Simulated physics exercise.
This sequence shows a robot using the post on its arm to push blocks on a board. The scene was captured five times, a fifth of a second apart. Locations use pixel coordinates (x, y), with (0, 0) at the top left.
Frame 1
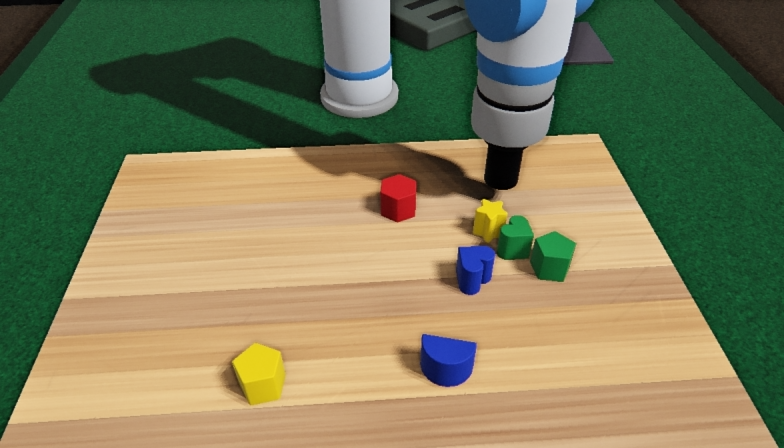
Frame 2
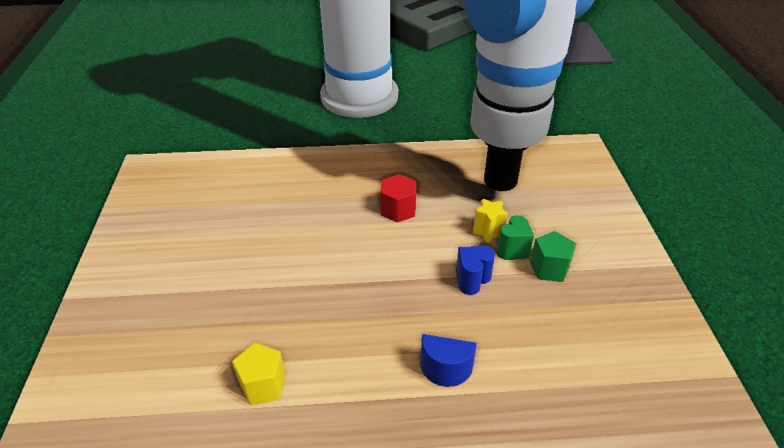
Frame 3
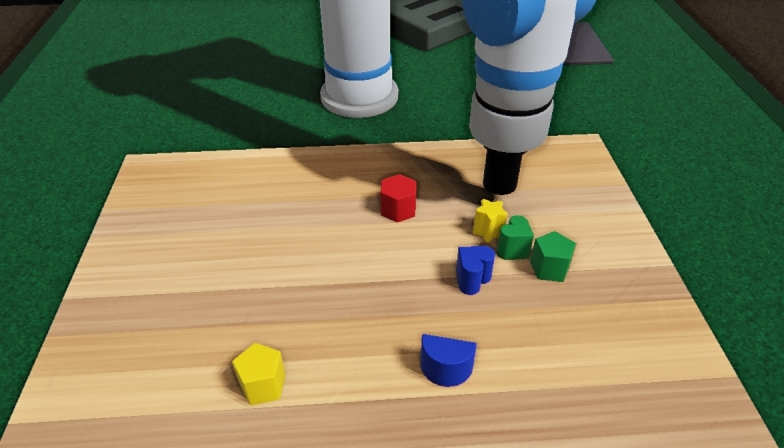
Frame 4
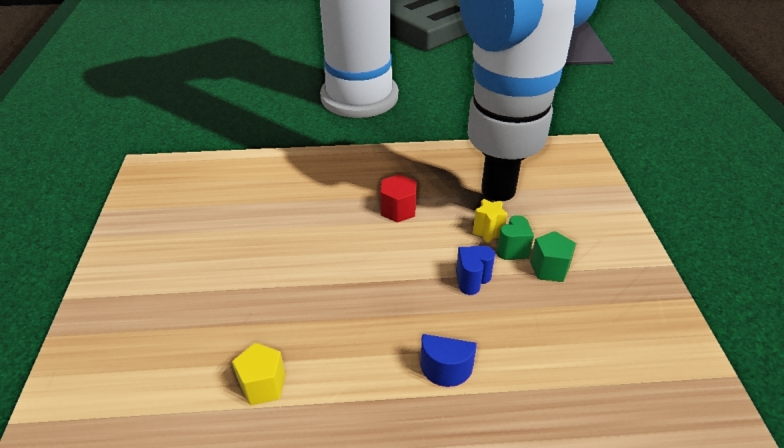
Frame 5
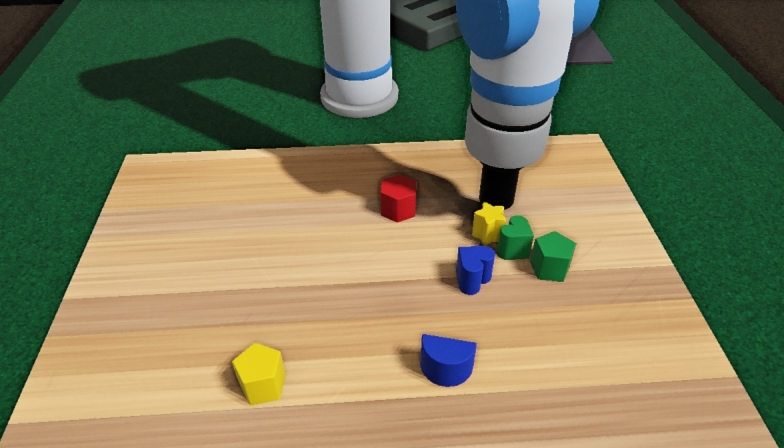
On a wooden board over green felt, a robot arm's black post edged slightly toward the viewer, drawing close to the yellow star-shaped block, while the scattered red, yellow, green and blue blocks barely moved.
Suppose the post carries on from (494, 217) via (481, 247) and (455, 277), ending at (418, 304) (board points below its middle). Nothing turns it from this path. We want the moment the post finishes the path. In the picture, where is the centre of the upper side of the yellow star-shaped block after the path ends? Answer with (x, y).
The centre of its top will be at (421, 310).
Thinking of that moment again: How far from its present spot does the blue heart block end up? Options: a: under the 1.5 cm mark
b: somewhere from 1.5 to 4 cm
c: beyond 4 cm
c: Beyond 4 cm.
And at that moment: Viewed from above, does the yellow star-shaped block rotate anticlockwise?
It seems so.
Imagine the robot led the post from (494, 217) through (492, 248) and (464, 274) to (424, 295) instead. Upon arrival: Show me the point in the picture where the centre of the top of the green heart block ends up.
Roughly at (521, 250).
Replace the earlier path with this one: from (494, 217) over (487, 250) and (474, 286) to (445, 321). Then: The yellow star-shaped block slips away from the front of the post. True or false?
It is false.
On the path given first. One third of the way, post at (483, 231); blue heart block at (470, 269); yellow star-shaped block at (477, 245); green heart block at (517, 233), turned 40° anticlockwise.
Two thirds of the way, post at (456, 260); blue heart block at (453, 304), turned 30° anticlockwise; yellow star-shaped block at (450, 277); green heart block at (517, 233), turned 45° anticlockwise.
At the end, post at (419, 286); blue D-shaped block at (450, 357); blue heart block at (447, 330), turned 70° anticlockwise; yellow star-shaped block at (421, 310), turned 40° anticlockwise; green heart block at (517, 233), turned 45° anticlockwise.
